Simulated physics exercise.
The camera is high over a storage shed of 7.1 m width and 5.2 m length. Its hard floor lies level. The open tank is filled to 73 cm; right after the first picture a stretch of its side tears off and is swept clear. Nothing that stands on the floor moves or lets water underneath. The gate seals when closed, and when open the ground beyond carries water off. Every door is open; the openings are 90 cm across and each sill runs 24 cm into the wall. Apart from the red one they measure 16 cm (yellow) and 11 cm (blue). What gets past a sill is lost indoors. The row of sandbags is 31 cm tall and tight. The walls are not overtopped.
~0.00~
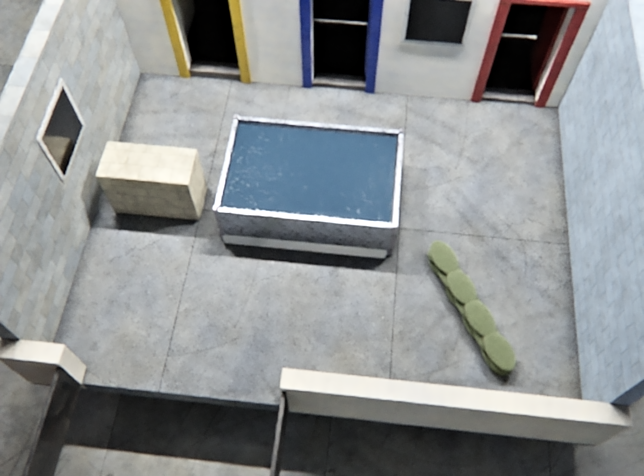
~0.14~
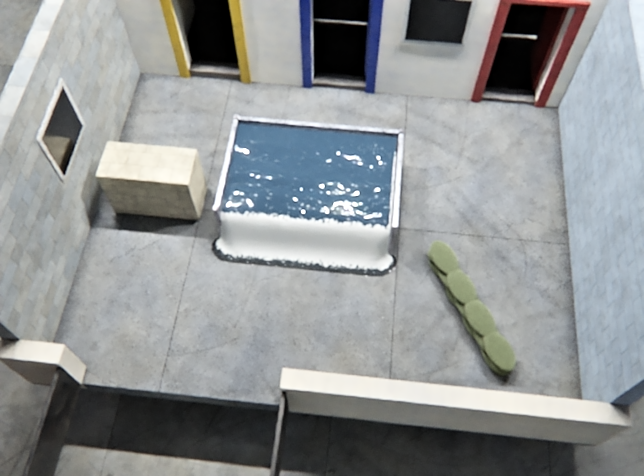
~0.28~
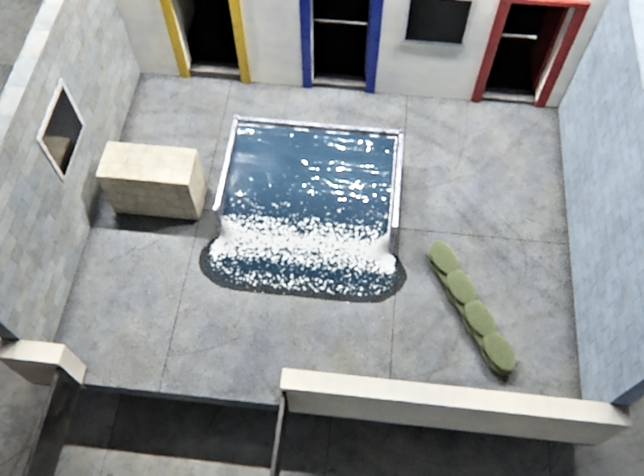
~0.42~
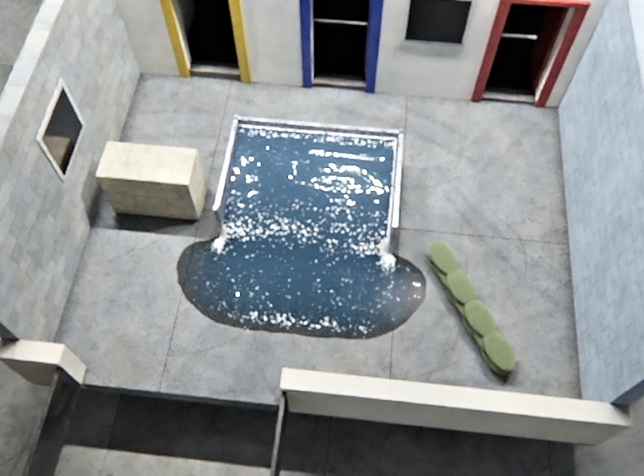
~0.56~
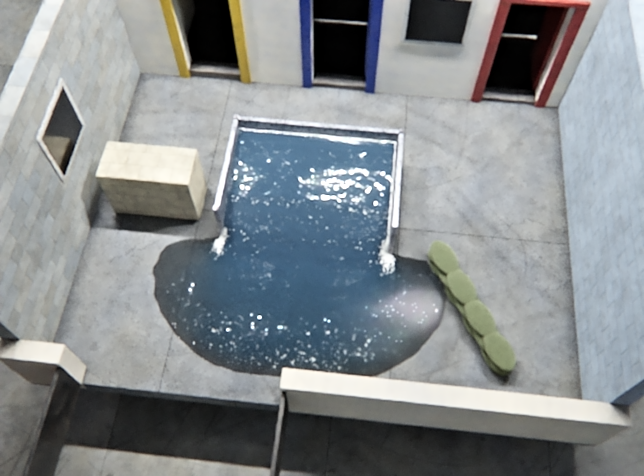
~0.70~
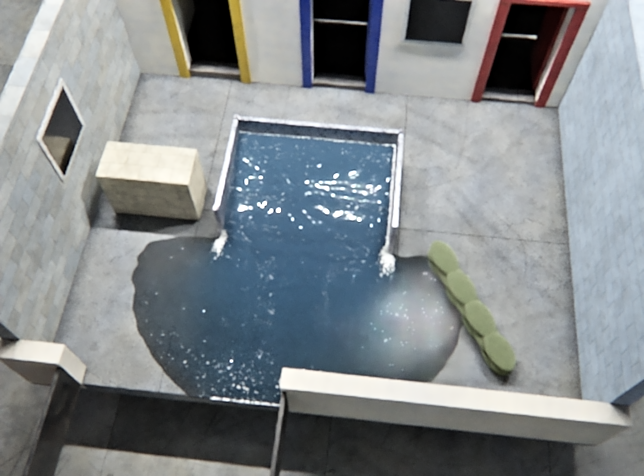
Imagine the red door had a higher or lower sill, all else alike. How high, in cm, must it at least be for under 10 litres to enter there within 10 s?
It would have to be roughly 7.5 cm high.
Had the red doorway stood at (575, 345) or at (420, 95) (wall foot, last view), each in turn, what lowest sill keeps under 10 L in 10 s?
Roughly 14.0 and 8.0 cm.
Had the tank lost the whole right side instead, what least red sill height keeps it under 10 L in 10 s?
About 31 cm.
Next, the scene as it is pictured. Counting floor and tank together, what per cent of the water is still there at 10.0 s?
Some 48 per cent remains.
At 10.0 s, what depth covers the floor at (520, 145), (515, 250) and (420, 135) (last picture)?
Roughly 6, 2 and 4 cm, in turn.
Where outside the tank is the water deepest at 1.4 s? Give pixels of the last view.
Near (302, 375).
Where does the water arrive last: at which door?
Last comes the yellow one.
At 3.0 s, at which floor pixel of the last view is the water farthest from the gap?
At about (579, 419).
After 1.4 s water covers 35 % of the floor, deepest (46 cm) near (302, 375); it has not reached the red door.
After 3.0 s water covers 45 % of the floor, deepest (32 cm) near (579, 419); it has not reached the red door.
After 10.0 s water covers 95 % of the floor, deepest (7 cm) near (134, 95); 6 cm at the red door, 3 litres in over its 9 cm sill.
At the red door as built, the water arrived by 4.2 s and peaked near 12 cm at 4.6 s.
With a sill of 6.5 cm, 16 litres would have come in within the 10 s; with 8.5 cm, 4 litres. So under 10 litres takes about 7.5 cm.
